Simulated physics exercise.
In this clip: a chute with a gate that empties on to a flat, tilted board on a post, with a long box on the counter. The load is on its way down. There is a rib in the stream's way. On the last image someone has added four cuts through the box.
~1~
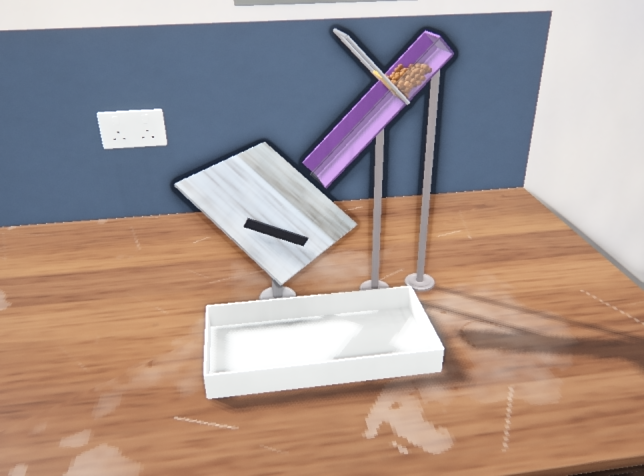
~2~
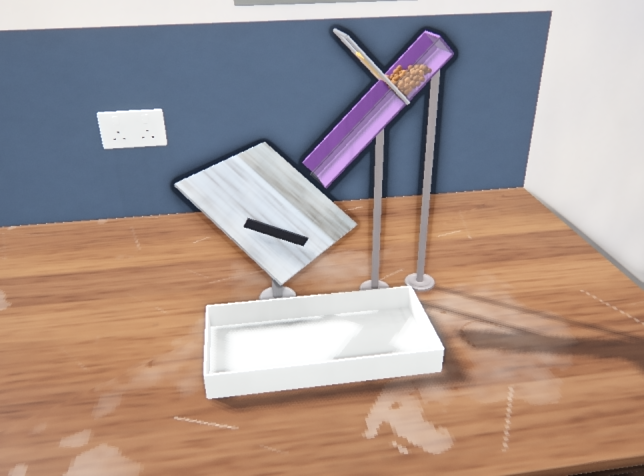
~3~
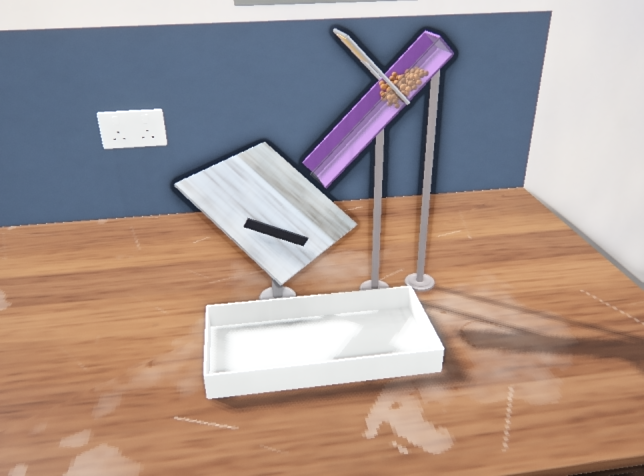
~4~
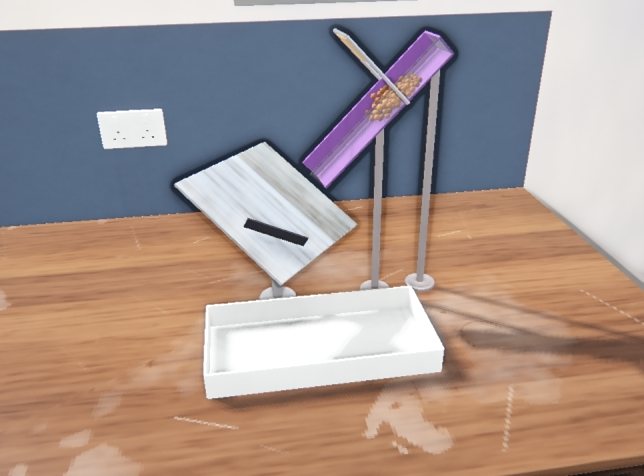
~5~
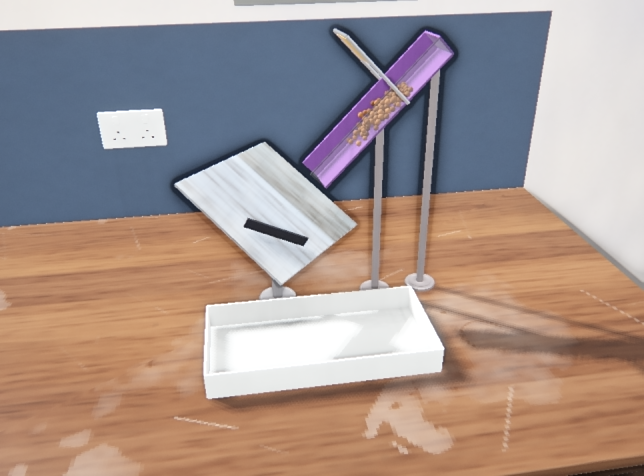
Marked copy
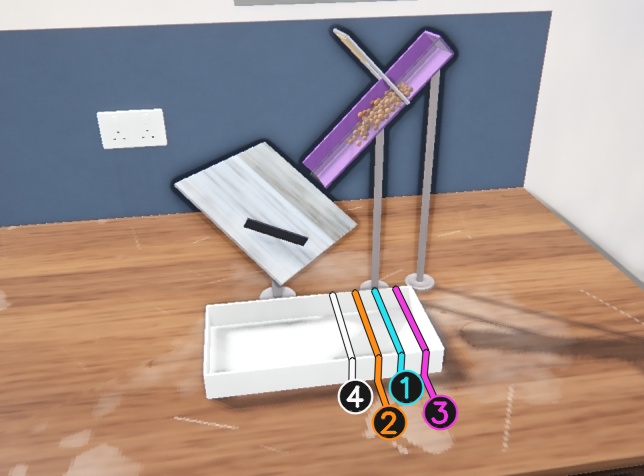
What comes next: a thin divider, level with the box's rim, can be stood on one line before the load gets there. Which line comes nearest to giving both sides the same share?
Take 2.
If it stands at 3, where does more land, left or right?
The left side.
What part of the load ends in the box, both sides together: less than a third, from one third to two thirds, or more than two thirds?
About that: More than two thirds.
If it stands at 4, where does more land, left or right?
The right side.
On the marked copy, line 1 crosses the front rim at (401, 353); line 2 crosses the front rim at (378, 356); line 3 crosses the front rim at (425, 351); line 4 crosses the front rim at (352, 359).
With 1, of what is caught, all but a few on the left of the divider, only a few on the right.
With 2, of what is caught, close to two thirds on the left of the divider, close to a third on the right.
With 3, of what is caught, the whole lot on the left of the divider, none at all on the right.
With 4, of what is caught, a small share on the left of the divider, all but a few on the right.
